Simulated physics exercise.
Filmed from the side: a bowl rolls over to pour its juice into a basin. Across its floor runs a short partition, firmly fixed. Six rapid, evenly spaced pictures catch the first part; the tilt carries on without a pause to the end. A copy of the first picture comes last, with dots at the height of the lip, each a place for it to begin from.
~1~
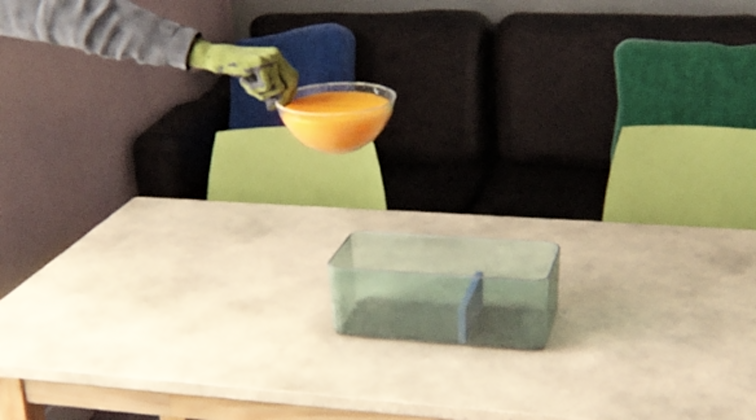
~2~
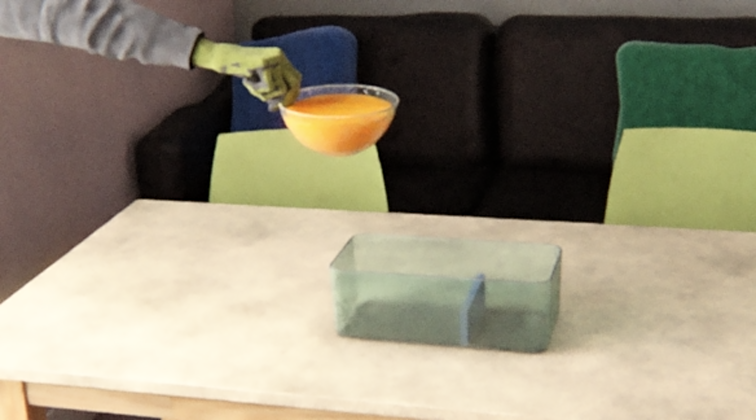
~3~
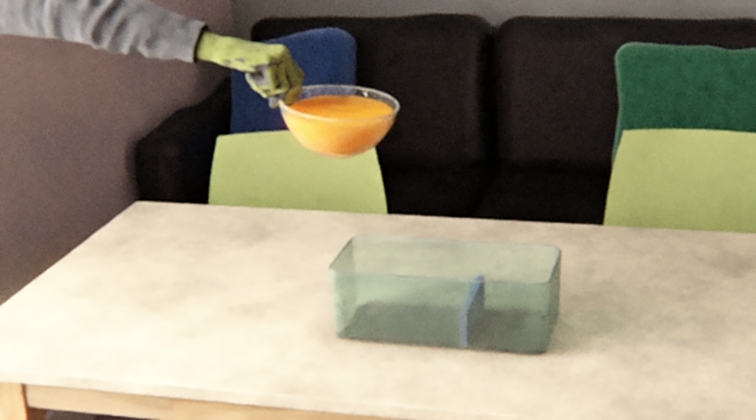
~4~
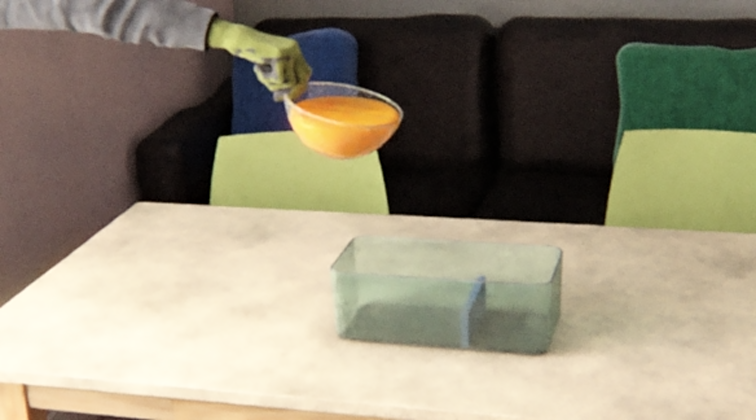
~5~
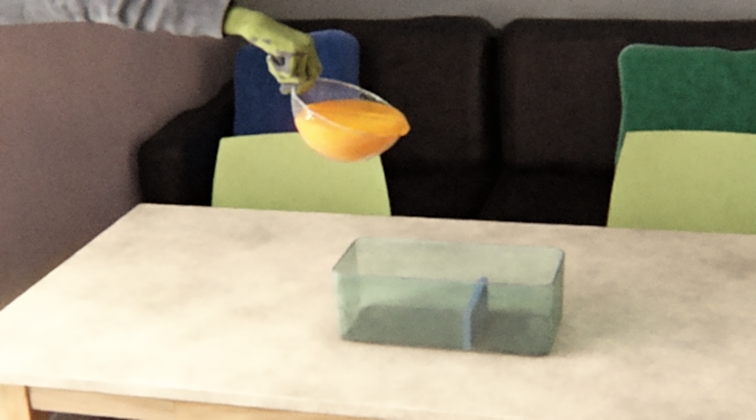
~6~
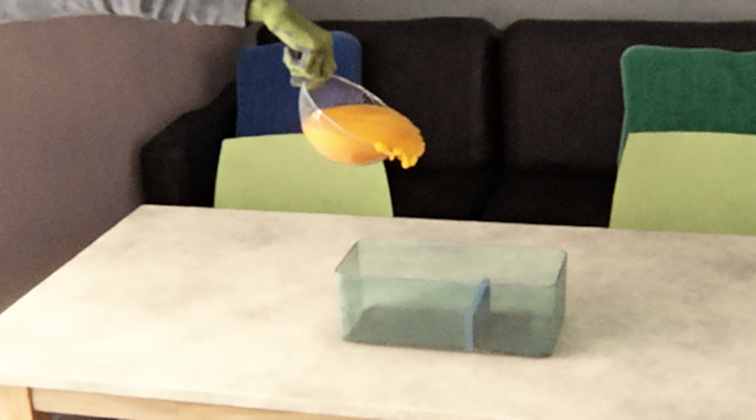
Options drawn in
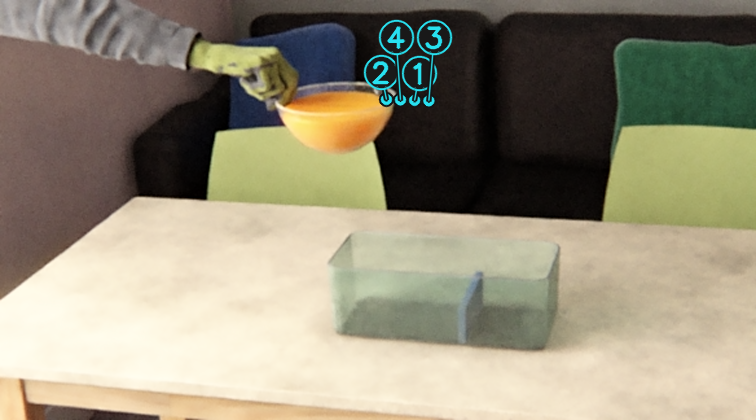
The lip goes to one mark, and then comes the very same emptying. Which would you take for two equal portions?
I would pick spot 1.
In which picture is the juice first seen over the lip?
Picture 5.
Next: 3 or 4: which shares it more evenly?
Spot 3.
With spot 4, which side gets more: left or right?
More ends on the left.
On the marked copy, 1 at (414, 100); 2 at (386, 99); 3 at (428, 100); 4 at (400, 99).
Choosing 1, about 50 % ends left of the wall and 46 % right of it; 3 % is lost outside.
Choosing 2, about 89 % ends left of the wall and 5 % right of it; 6 % is lost outside.
Choosing 3, about 35 % ends left of the wall and 62 % right of it; 3 % is lost outside.
Choosing 4, about 71 % ends left of the wall and 24 % right of it; 5 % is lost outside.
